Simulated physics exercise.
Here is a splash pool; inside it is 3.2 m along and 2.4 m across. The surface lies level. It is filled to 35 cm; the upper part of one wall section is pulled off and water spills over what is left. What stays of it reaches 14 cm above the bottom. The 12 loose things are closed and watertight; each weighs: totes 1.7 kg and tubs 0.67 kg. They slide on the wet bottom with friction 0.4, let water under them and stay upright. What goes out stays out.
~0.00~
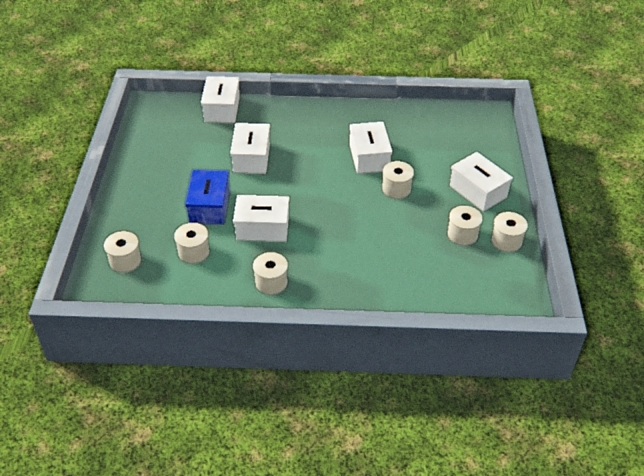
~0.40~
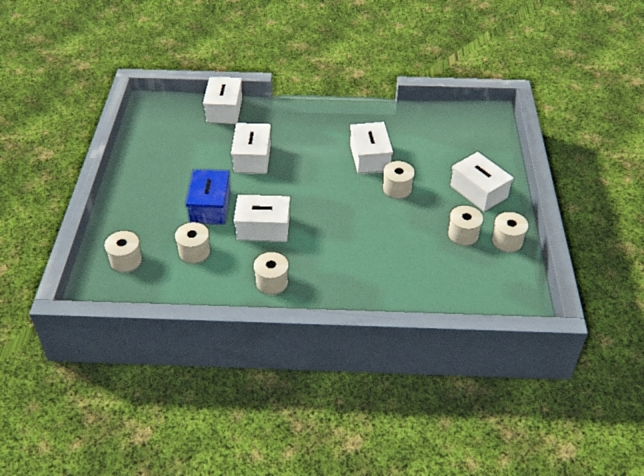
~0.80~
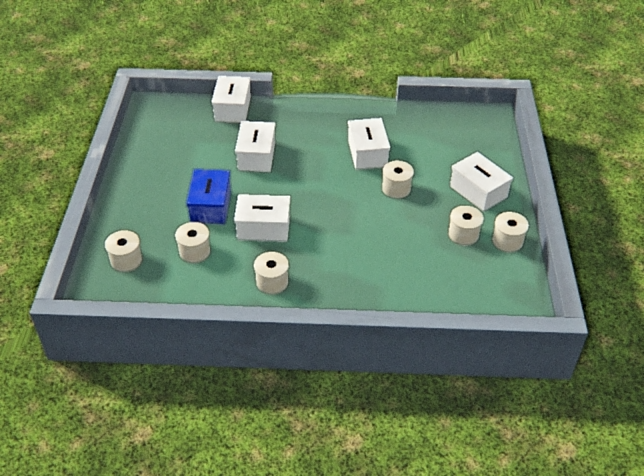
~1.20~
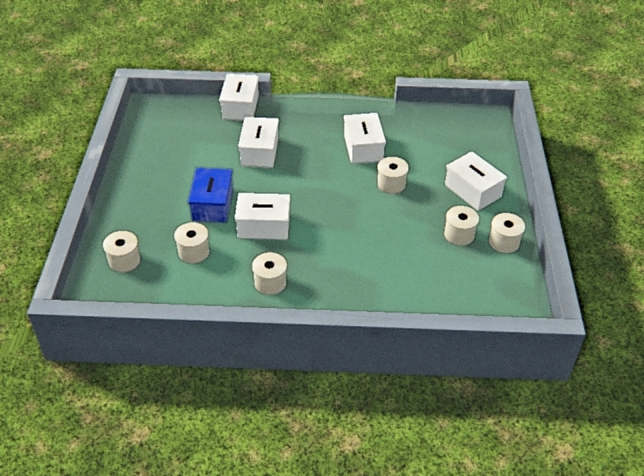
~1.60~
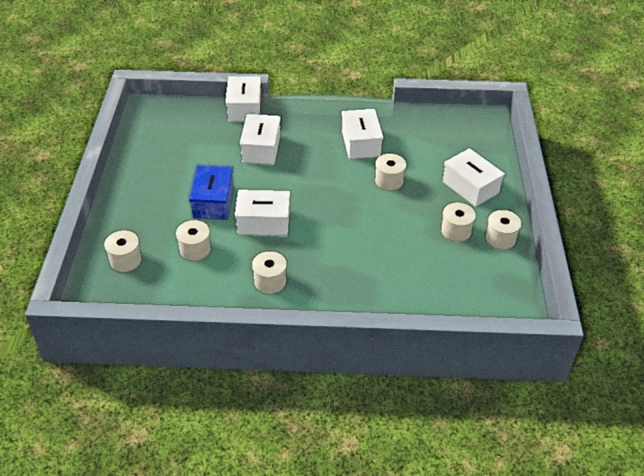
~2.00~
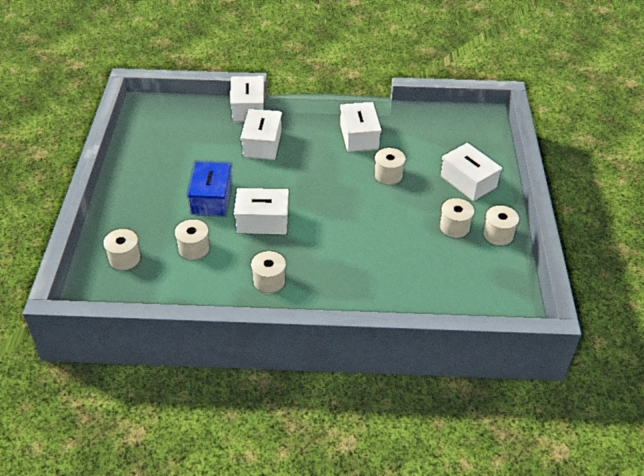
To begin with, white and blue totes and cream tubs sit still in a walled pool of water. Then the upper part of a back wall section is gone, and the nearest totes drift slightly toward the gap. By the end, most of the others, the blue tote included, have shifted only a little.
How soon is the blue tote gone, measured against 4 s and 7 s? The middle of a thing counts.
It leaves after the second time or never.
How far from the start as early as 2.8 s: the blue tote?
About 20 cm.
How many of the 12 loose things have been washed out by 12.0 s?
3 of them.
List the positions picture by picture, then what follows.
In the first picture, the blue tote at (207, 187), afloat; 35 cm deep round most things; 0 of 12 have shifted.
In the second picture, the blue tote at (208, 187), afloat; 35 cm deep round most things; 0 of 12 have shifted.
In the third picture, the blue tote at (209, 187), afloat; about 2600 L in view; 3 of 12 have shifted.
In the fourth picture, the blue tote at (211, 185) floats, 5 cm from its start; 33 cm deep round most things; 5 of 12 have shifted.
In the fifth picture, the blue tote at (211, 183), afloat, 9 cm from its start; 33 cm deep round most things; 10 of 12 have shifted.
In the sixth picture, the blue tote at (210, 179), afloat, 13 cm from its start; about 2450 L in view; 11 of 12 have shifted.
After 2.8 s the blue tote is near (214, 179), 0.2 m from its start, afloat; 0 of 12 are out; 12 afloat.
After 5.4 s the blue tote is near (224, 170), 0.3 m from its start, afloat; 2 of 12 are out; 10 afloat.
After 8.0 s the blue tote is near (232, 161), 0.4 m from its start, afloat; 2 of 12 are out; 10 afloat.
After 12.0 s the blue tote is near (243, 150), 0.6 m from its start, afloat; 3 of 12 are out; 9 afloat.
